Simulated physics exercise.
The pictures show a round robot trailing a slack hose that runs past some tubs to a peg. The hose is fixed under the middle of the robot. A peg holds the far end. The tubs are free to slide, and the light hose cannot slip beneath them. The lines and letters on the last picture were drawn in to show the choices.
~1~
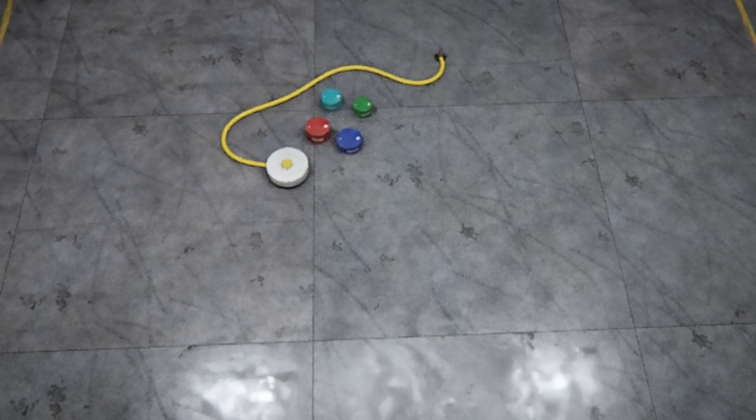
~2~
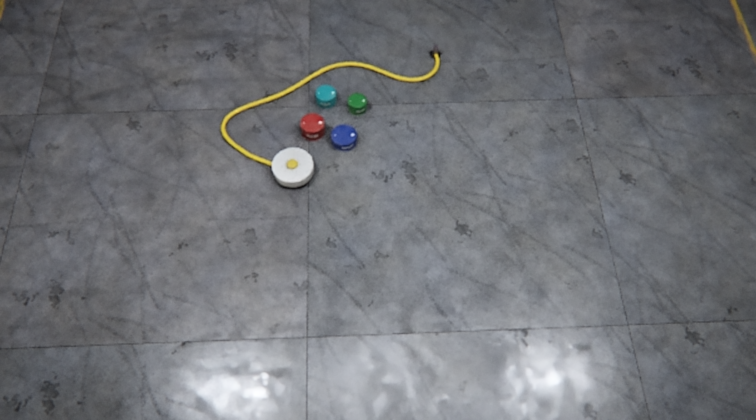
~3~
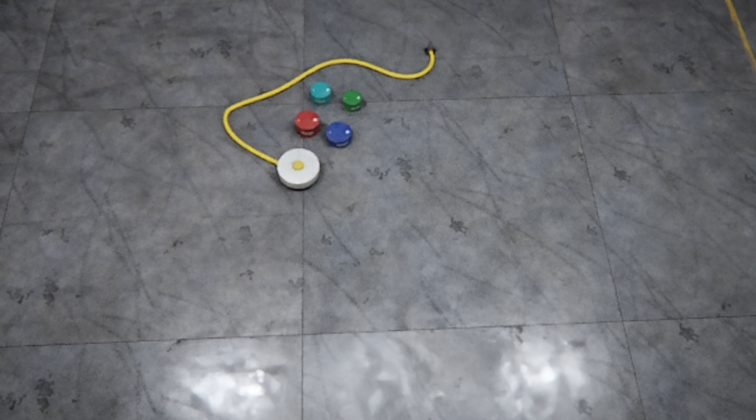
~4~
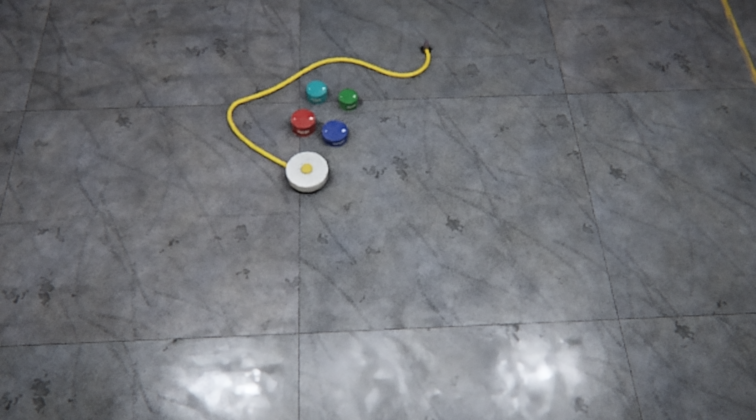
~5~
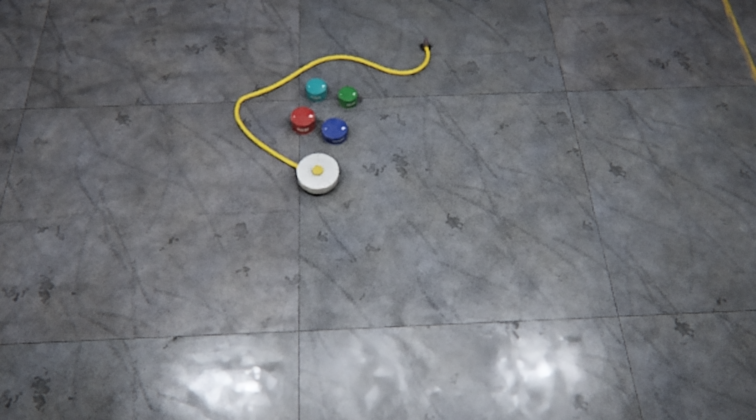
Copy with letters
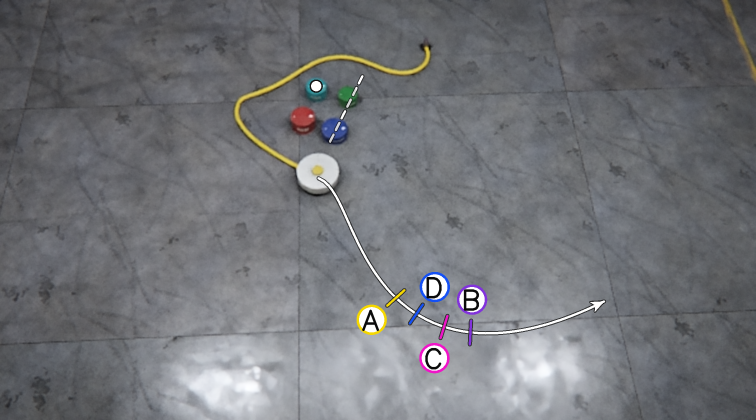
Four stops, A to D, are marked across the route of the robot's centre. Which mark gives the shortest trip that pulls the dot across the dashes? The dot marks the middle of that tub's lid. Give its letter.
Mark C.
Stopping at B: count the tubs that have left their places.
Four.
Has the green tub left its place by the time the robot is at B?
Yes.
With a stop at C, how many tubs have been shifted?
Four.
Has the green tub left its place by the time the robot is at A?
No.
On the marked copy, A at (396, 298); B at (470, 332); C at (444, 327); D at (416, 314); the dashed line at (347, 107); the route from (319, 178) via (420, 316) to (604, 301); the white dot at (316, 86).
With C. Early on, robot (352, 228); turquoise tub (317, 90).
Further on, robot (390, 288); red tub (313, 121); turquoise tub (325, 97).
At the end, robot (445, 324); red tub (351, 129); blue tub (363, 147); turquoise tub (356, 111); green tub (366, 98); the dot on the turquoise tub is over the dashed line.
As for the rest, A leaves the dotted tub short, at (330, 103); B does it too, but is farther than needed; D leaves the dotted tub short, at (339, 109).
